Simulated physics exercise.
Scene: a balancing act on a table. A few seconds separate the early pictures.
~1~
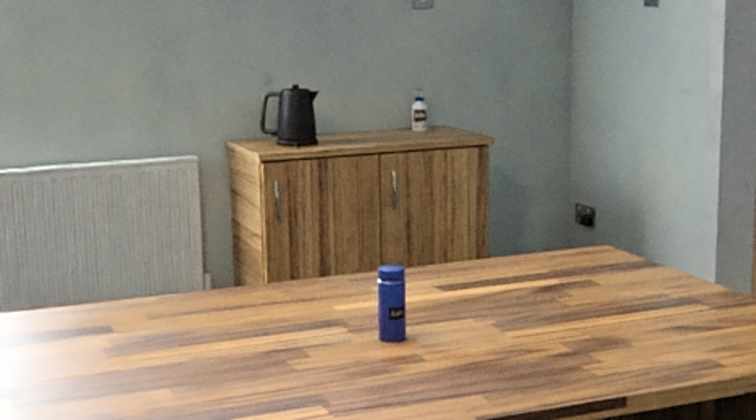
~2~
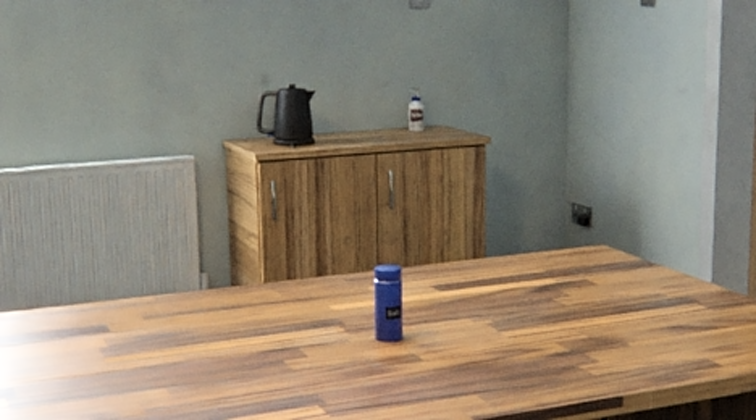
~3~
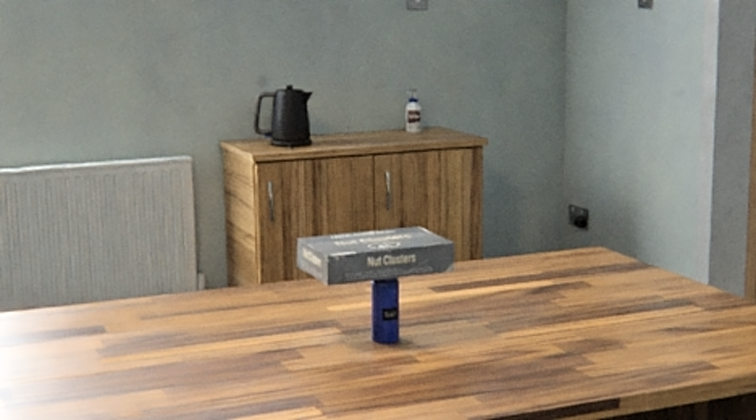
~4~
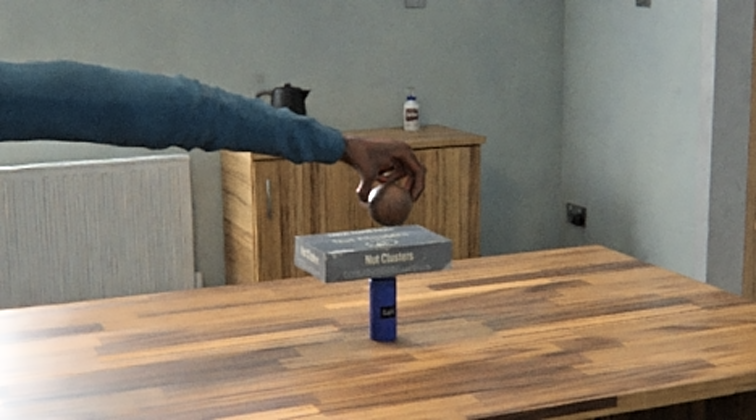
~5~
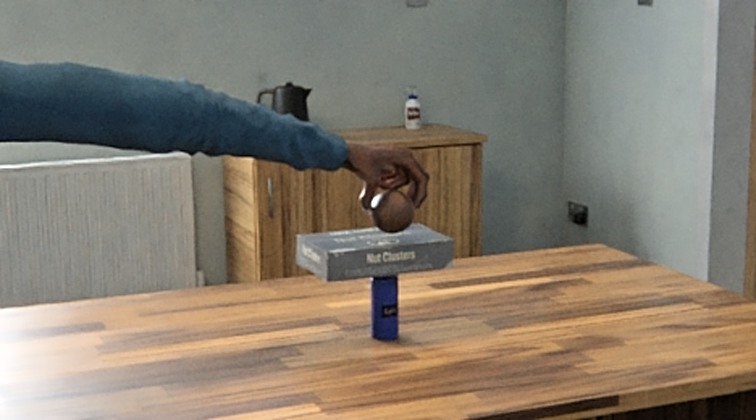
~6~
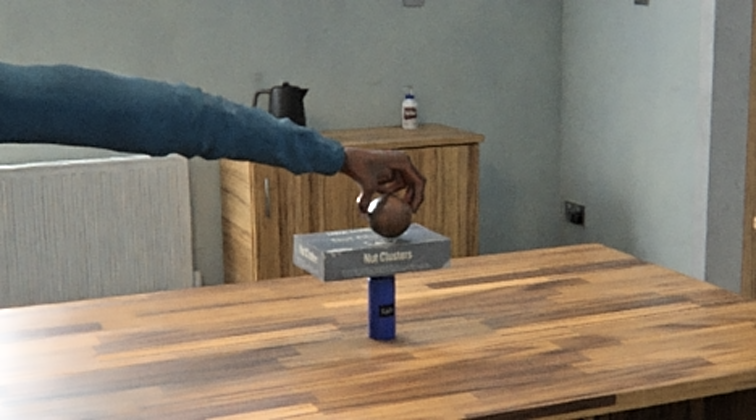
A grey Nut Clusters packet appeared on top of a small blue bottle on a wooden table, then a hand reached in from the left and lowered a round brown onion onto it.
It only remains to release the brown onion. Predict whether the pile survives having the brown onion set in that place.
Prediction: The pile survives intact.
Then, 0.20 s on from there, no change.
Then, 0.50 s on from there, brown onion resting near (390, 217).
In the end, all 3 unmoved. At the end, from the last picture's camera, brown onion near (390, 217). The stack stays up.
